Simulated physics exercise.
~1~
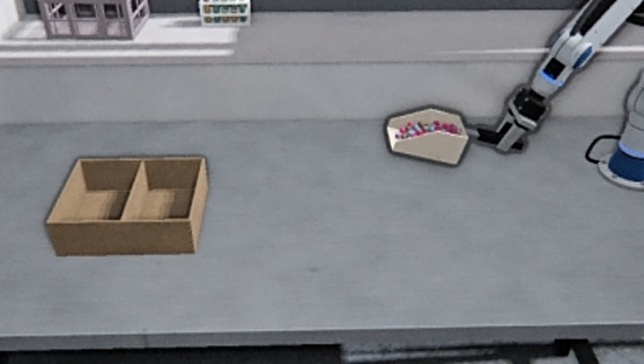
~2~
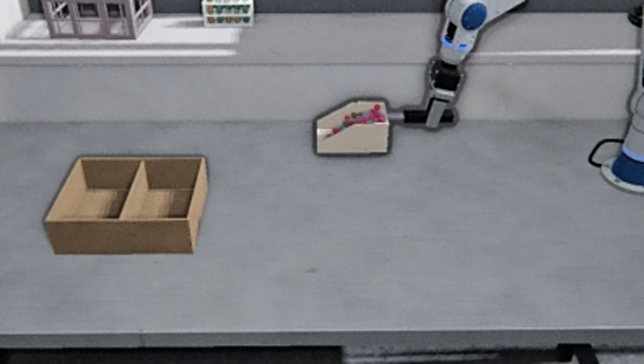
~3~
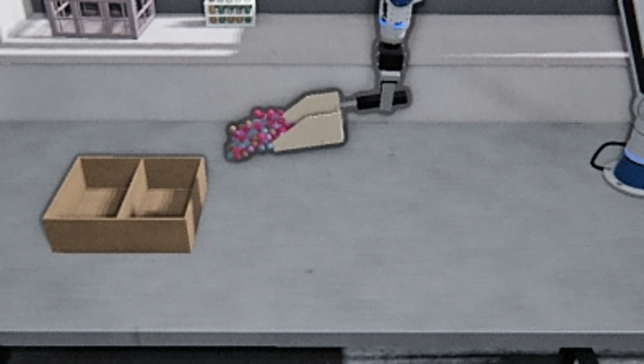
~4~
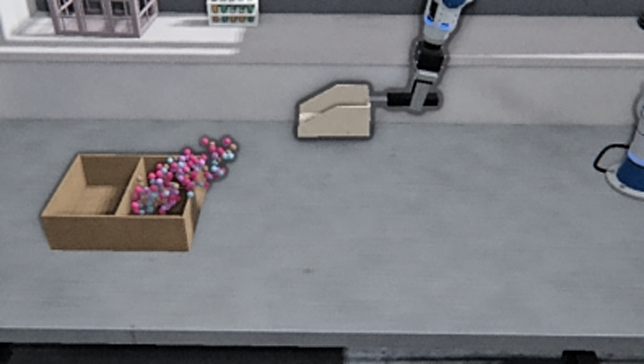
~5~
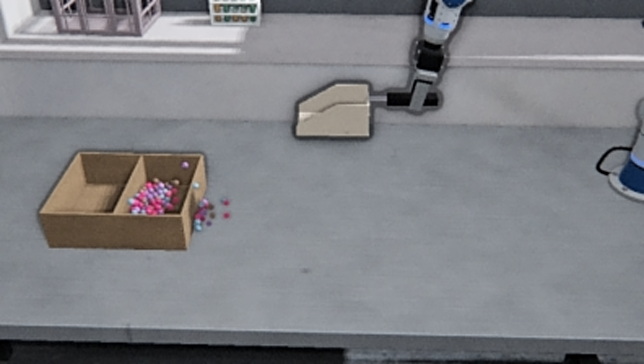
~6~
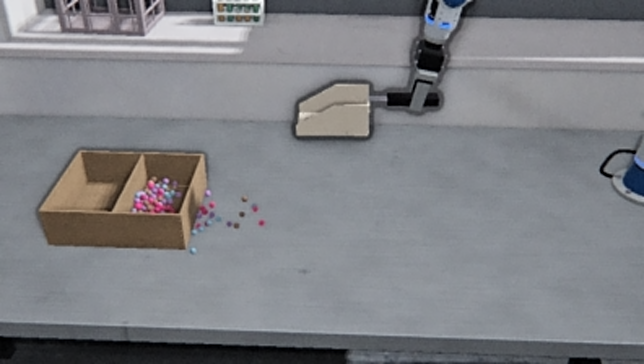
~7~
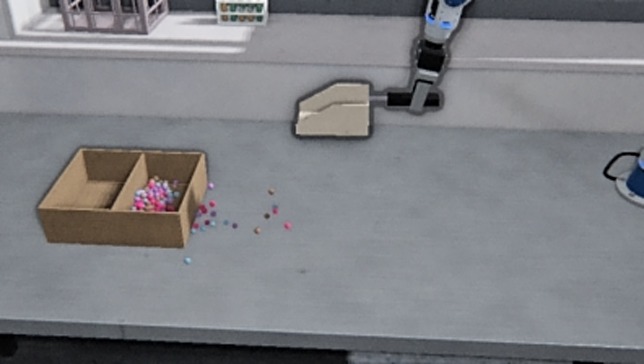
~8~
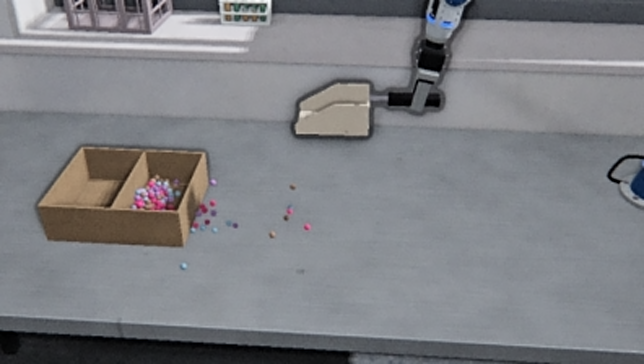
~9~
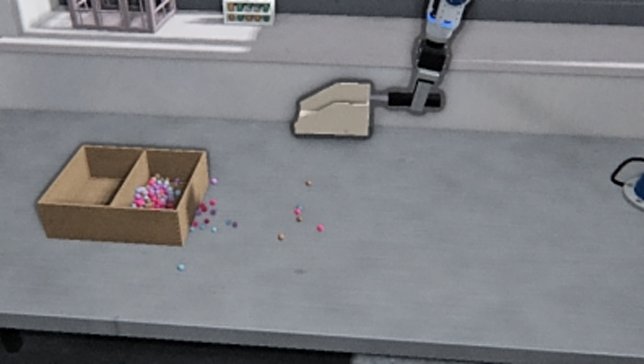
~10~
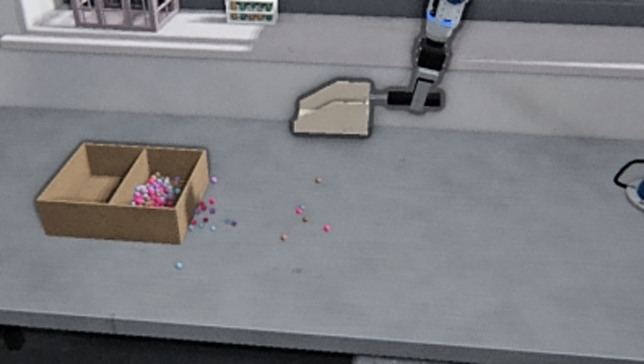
On a grey tabletop, a robot arm swung a scoop of small colourful balls leftward and tipped it, flinging them toward a divided cardboard-coloured box; most landed in the right compartment, while some scattered and rolled across the table beside it.
